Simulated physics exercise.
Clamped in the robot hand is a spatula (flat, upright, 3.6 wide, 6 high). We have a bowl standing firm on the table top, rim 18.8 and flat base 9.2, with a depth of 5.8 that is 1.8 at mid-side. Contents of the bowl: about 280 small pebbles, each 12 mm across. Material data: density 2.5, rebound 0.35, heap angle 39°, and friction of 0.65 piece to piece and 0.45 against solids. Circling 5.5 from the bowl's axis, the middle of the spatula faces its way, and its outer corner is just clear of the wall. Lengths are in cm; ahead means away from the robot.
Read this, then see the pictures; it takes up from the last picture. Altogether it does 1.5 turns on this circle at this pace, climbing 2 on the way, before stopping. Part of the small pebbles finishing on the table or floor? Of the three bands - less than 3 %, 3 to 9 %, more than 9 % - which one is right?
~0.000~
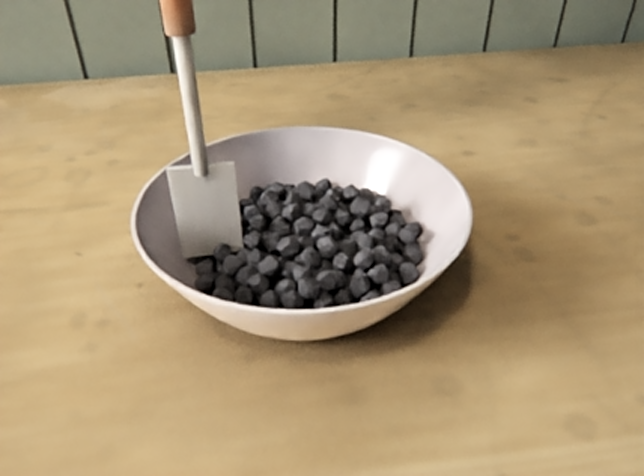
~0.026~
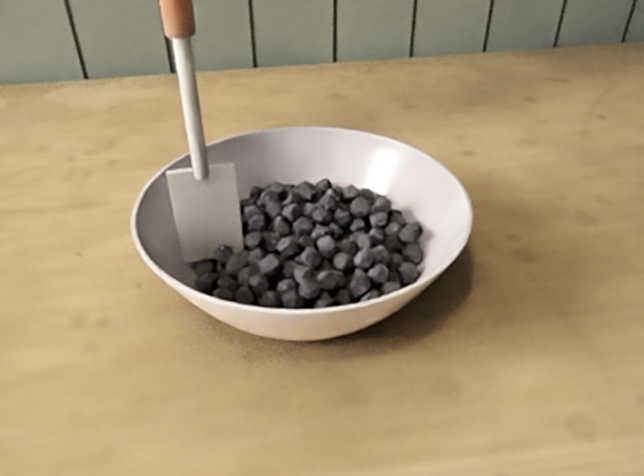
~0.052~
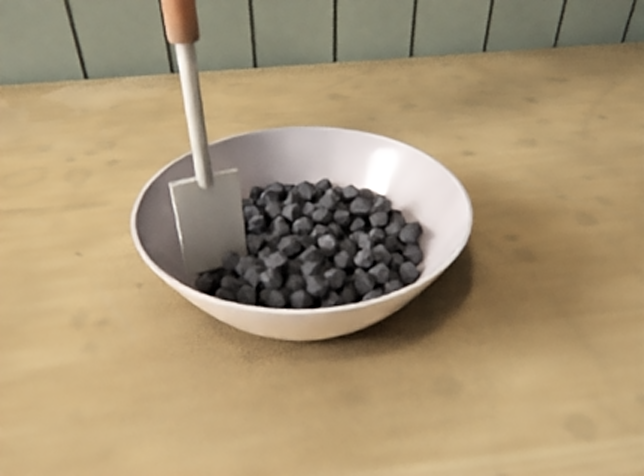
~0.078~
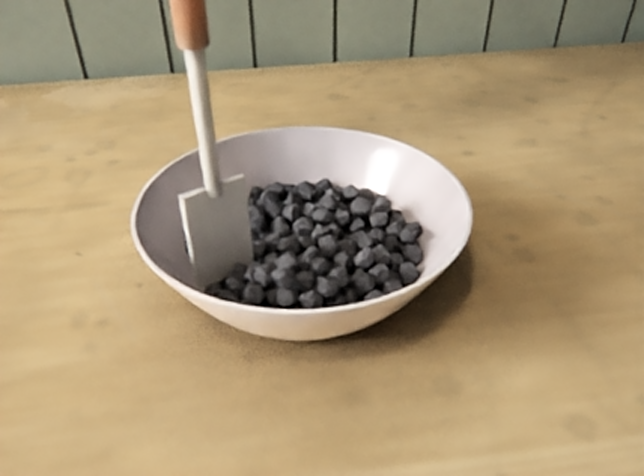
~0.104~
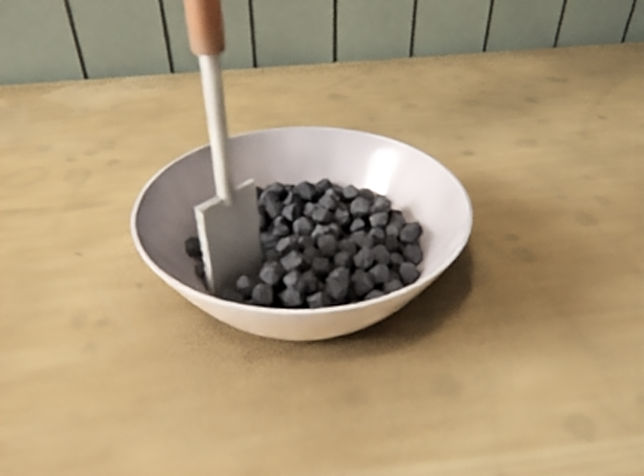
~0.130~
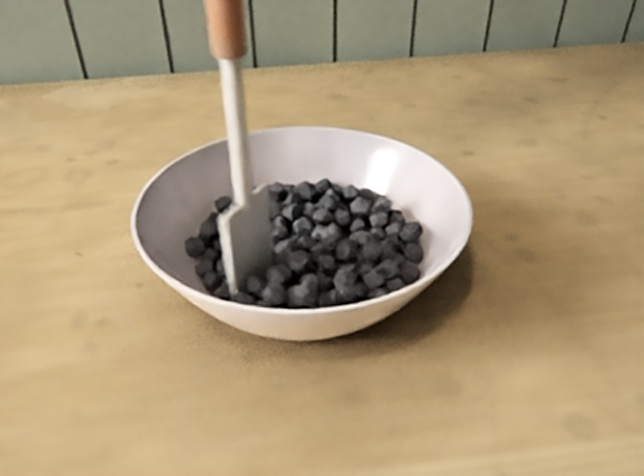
The right band is 3 to 9 %.
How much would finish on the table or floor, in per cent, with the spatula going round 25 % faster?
In that case it comes to around 15 percent.
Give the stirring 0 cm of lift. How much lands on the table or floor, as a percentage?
20 %.
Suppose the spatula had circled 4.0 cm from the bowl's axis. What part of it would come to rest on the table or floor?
Some 10 percent would.
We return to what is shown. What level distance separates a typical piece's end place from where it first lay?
Reading: Around 2 cm.
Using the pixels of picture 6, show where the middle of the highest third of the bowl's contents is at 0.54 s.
The upper third is centred close to (299, 177).
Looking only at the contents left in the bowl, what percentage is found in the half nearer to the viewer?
Estimate: Some 50 %.
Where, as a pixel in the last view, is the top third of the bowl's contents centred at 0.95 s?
Near pixel (290, 237).
After 0.54 s, 243° round, highest piece 8 above the table; 275 in the bowl, 4 on the table or floor, 3 in flight or on the tool.
After 0.95 s, 75° round, highest piece 7 above the table; 268 in the bowl, 14 on the table or floor.
After 1.35 s, 180° round, highest piece 5 above the table; 268 in the bowl, 14 on the table or floor.
After 2.05 s, 180° round, highest piece 5 above the table; 268 in the bowl, 14 on the table or floor.
At rest, 268 in the bowl, 14 on the table or floor. That is 5 % on the table or floor.
